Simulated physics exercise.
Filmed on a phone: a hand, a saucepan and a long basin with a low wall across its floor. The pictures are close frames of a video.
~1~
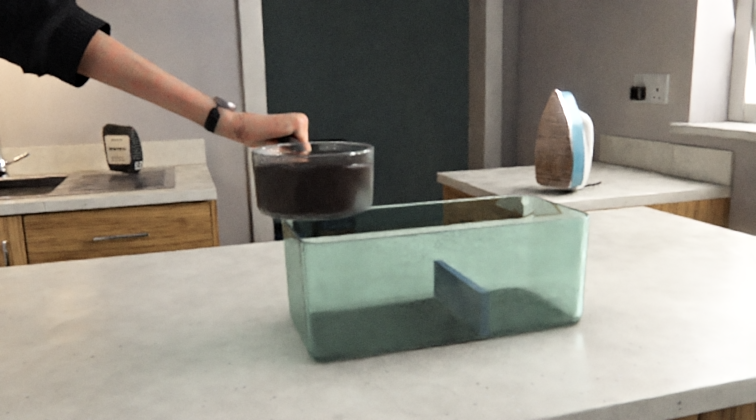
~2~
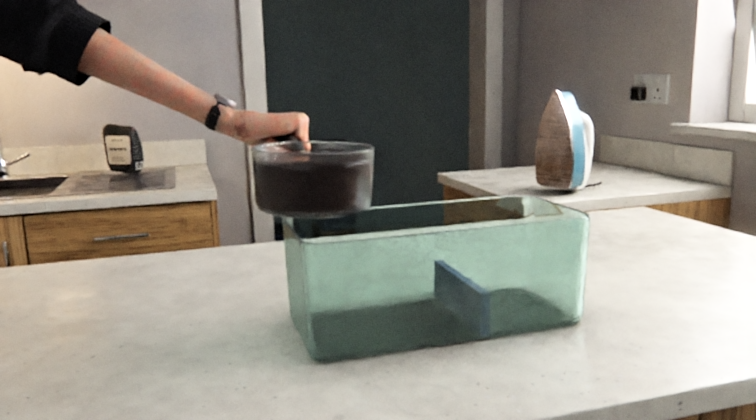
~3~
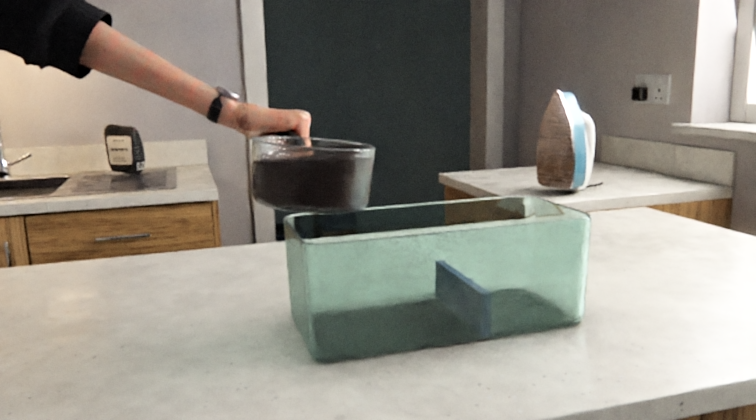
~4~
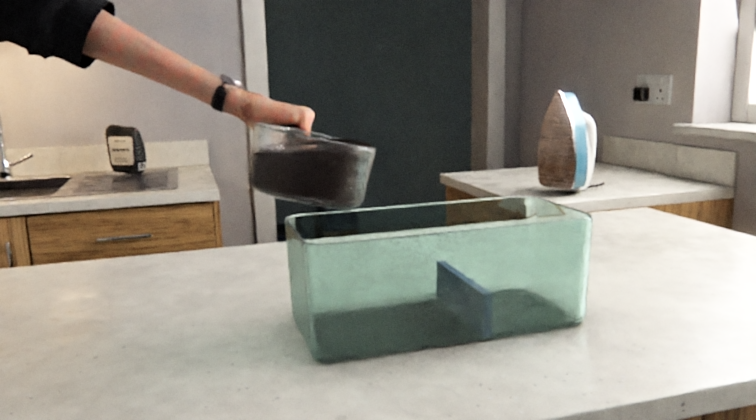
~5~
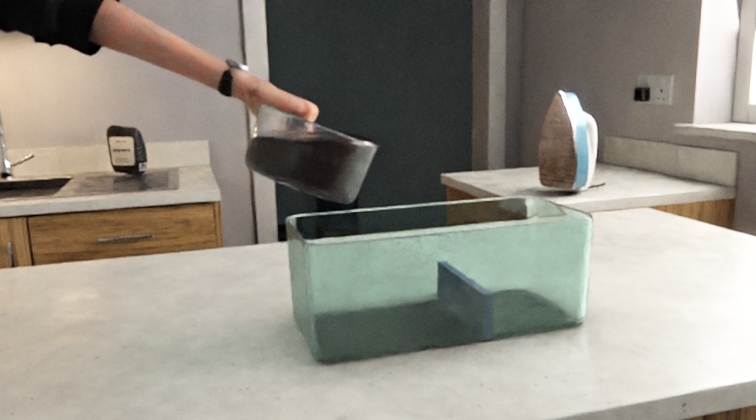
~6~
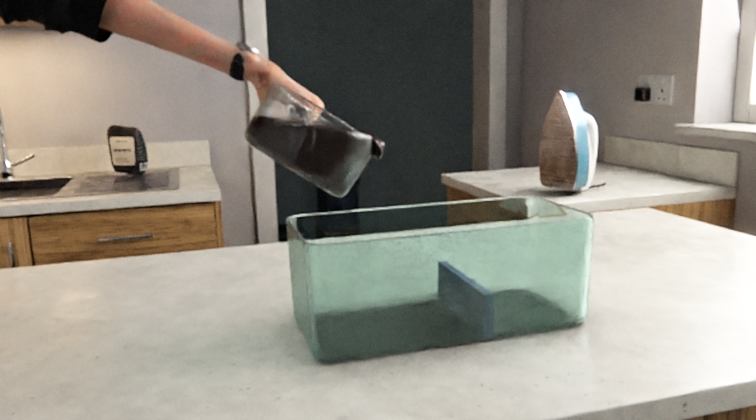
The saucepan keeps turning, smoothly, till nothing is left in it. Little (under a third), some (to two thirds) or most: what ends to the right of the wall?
It comes to from a third to two thirds.
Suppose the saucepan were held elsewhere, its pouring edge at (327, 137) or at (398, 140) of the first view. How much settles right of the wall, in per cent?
Near 5 % and 65 %.
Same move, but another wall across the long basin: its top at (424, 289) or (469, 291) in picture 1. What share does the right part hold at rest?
About 80 and 35 per cent.
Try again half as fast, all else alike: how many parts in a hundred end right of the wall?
Some 40 per cent.
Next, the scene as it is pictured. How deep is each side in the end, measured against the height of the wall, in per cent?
The left part 20 per cent, the right part 40.
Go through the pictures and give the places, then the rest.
In the first frame, it leans 0°; its right rim is at (370, 147); the coffee meets the walls at (255, 161) and (367, 155); the long basin's rim runs from (291, 231) to (559, 206); the wall's top is at (459, 276).
In the second frame, it leans 2°; its right rim is at (370, 148); the coffee meets the walls at (255, 161) and (367, 153).
In the third frame, it leans 6°; its right rim is at (371, 148); the coffee meets the walls at (255, 157) and (368, 148).
In the fourth frame, it leans 14°; its right rim is at (372, 149); the coffee meets the walls at (255, 150) and (370, 145); 1 per cent is over the edge.
In the fifth frame, it leans 23°; its right rim is at (372, 149); the coffee meets the walls at (252, 138) and (369, 143); 3 per cent is over the edge.
In the sixth frame, it leans 35°; its right rim is at (372, 149); the coffee meets the walls at (253, 119) and (368, 142); 5 per cent is over the edge.
A moment on, the tilt is 98° and 34 per cent is still to pour, 15 is left of the wall and 0 right of it.
Next, the tilt is 103° and 3 per cent is still to pour, 29 is left of the wall and 60 right of it.
Then the tilt is 103° and 0 per cent is still to pour, 38 is left of the wall and 47 right of it.
Later the tilt is 103° and 0 per cent is still to pour, 46 is left of the wall and 49 right of it.
In the end 46 per cent lies left of the wall, 49 right of it and 4 outside.
